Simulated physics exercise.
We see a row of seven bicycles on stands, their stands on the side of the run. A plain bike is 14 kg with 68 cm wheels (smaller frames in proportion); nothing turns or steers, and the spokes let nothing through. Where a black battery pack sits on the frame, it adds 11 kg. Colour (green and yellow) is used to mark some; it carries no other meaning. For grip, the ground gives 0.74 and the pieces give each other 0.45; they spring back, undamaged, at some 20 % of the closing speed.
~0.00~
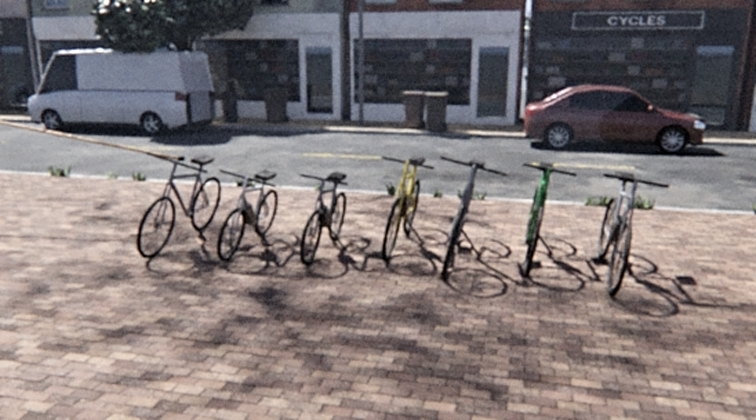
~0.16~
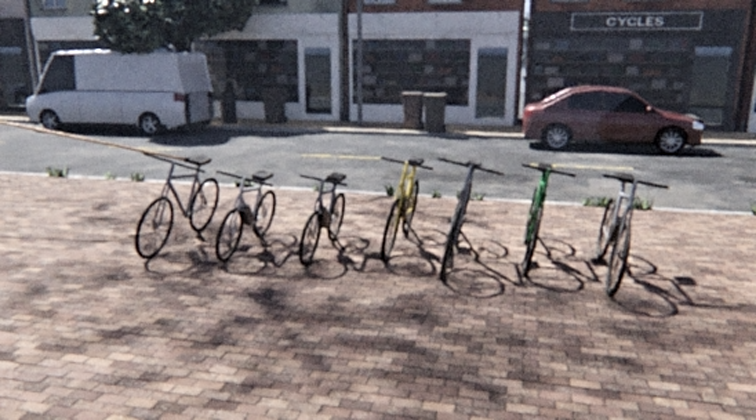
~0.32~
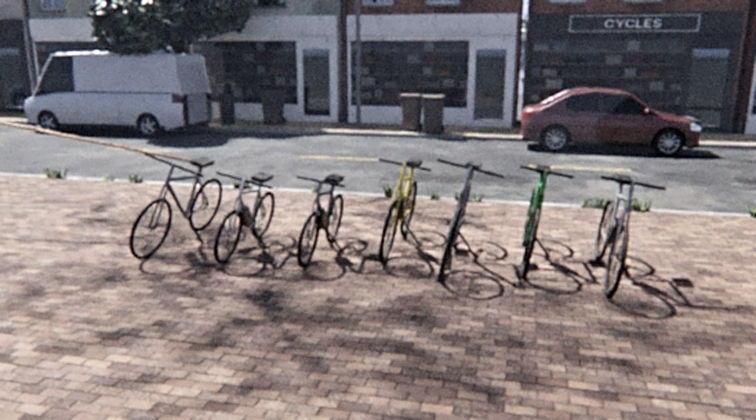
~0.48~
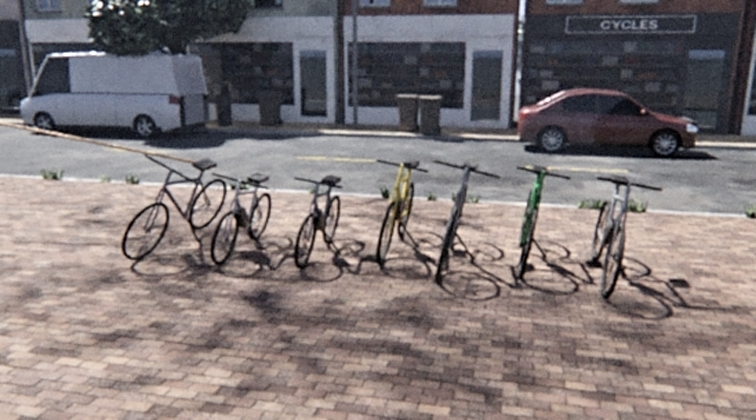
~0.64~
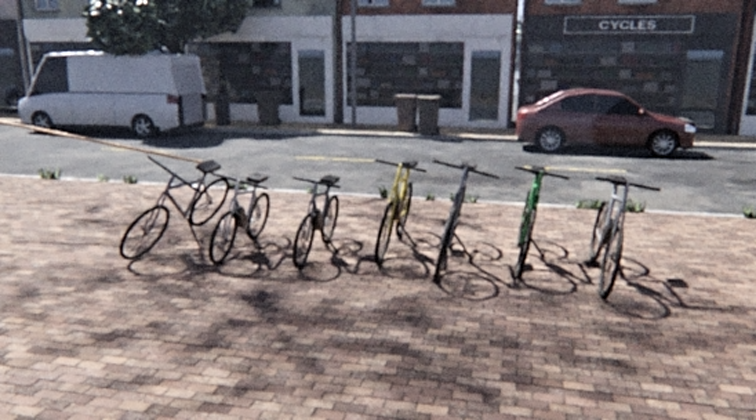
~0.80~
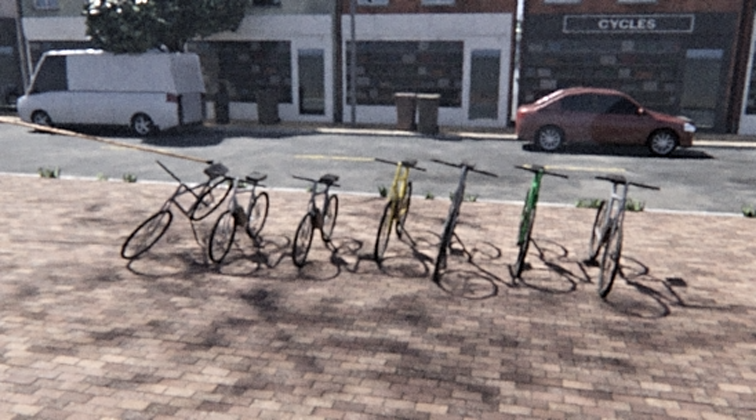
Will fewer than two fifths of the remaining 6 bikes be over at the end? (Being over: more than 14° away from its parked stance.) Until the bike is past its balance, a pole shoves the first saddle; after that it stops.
It goes past two fifths.
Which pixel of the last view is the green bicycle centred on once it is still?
Check around (568, 222) in the last image.
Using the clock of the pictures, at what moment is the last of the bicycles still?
Close to 4.0 s.
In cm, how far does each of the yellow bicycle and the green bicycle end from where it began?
For yellow it's roughly 60 cm, and for green it's roughly 40 cm.
After 1.60 s, 1 of the 6 other bicycles over.
After 3.08 s, 4 of the 6 other bicycles over; yellow bicycle leaning 54°.
At rest (4.4 s), 5 of the 6 other bicycles over; yellow bicycle leaning 65°; green bicycle leaning 41°. That is 83 per cent. One left standing. As the last picture would show them, middles, yellow bicycle near (448, 223), green bicycle near (568, 222).
